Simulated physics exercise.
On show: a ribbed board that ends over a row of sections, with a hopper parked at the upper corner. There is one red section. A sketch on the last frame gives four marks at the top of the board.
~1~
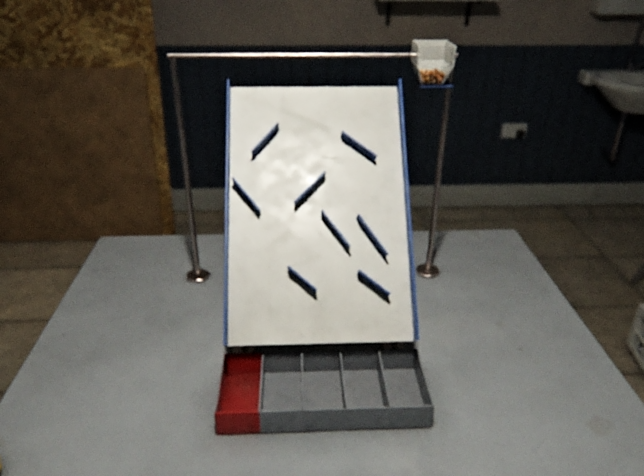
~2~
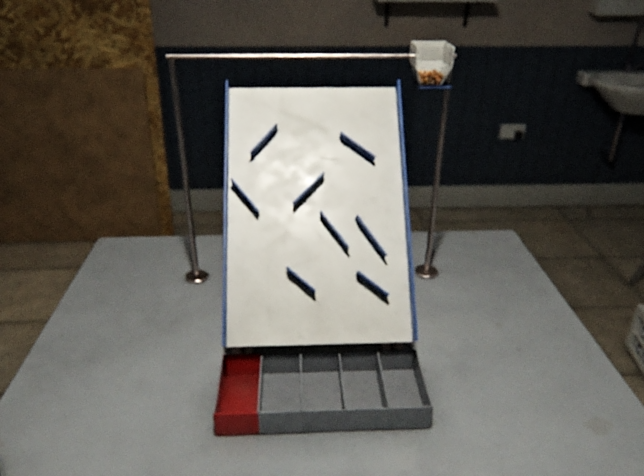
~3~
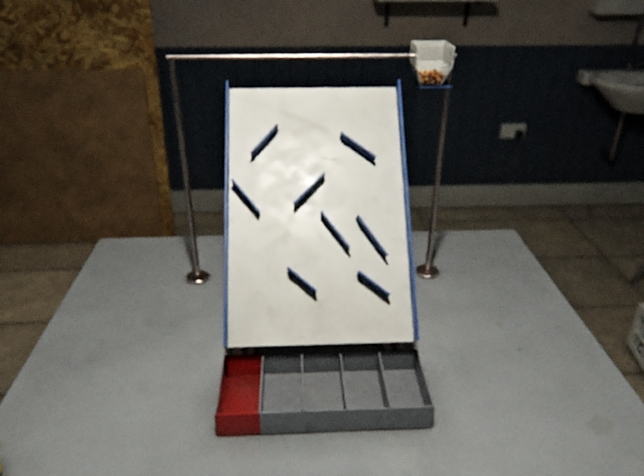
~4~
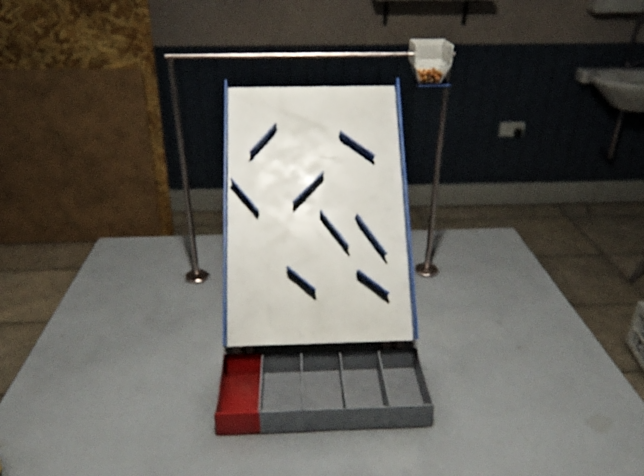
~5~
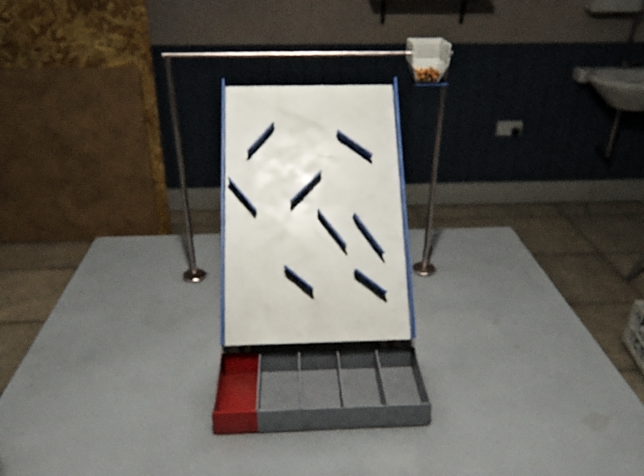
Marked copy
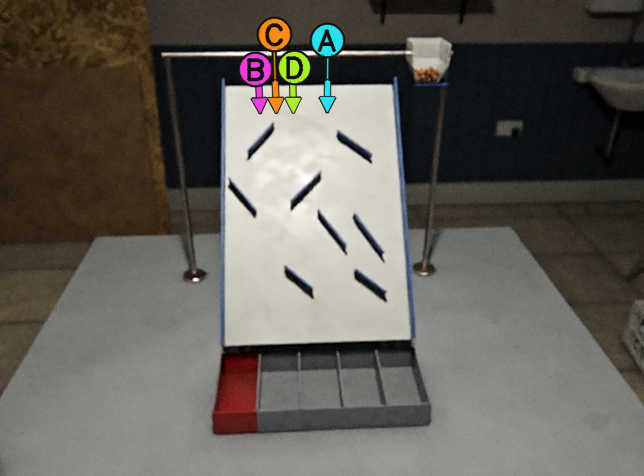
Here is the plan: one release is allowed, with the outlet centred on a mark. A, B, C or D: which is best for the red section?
Mark D does it best.
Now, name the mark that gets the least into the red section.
B.
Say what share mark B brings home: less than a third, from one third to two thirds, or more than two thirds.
It is less than a third.
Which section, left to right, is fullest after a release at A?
The fifth from the left.
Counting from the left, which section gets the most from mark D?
It is the first one.
On the marked copy, mark A meets the board at (327, 106); mark B meets the board at (259, 107); mark C meets the board at (276, 107); mark D meets the board at (293, 107).
For mark A, close to a third in the red section, close to two thirds in other sections.
For mark B, a small share in the red section, the bulk in other sections, a small share held on the board.
For mark C, close to a third in the red section, close to half in other sections, a small share held on the board, a small share outside the box.
For mark D, close to two thirds in the red section, close to a quarter in other sections, a small share outside the box.
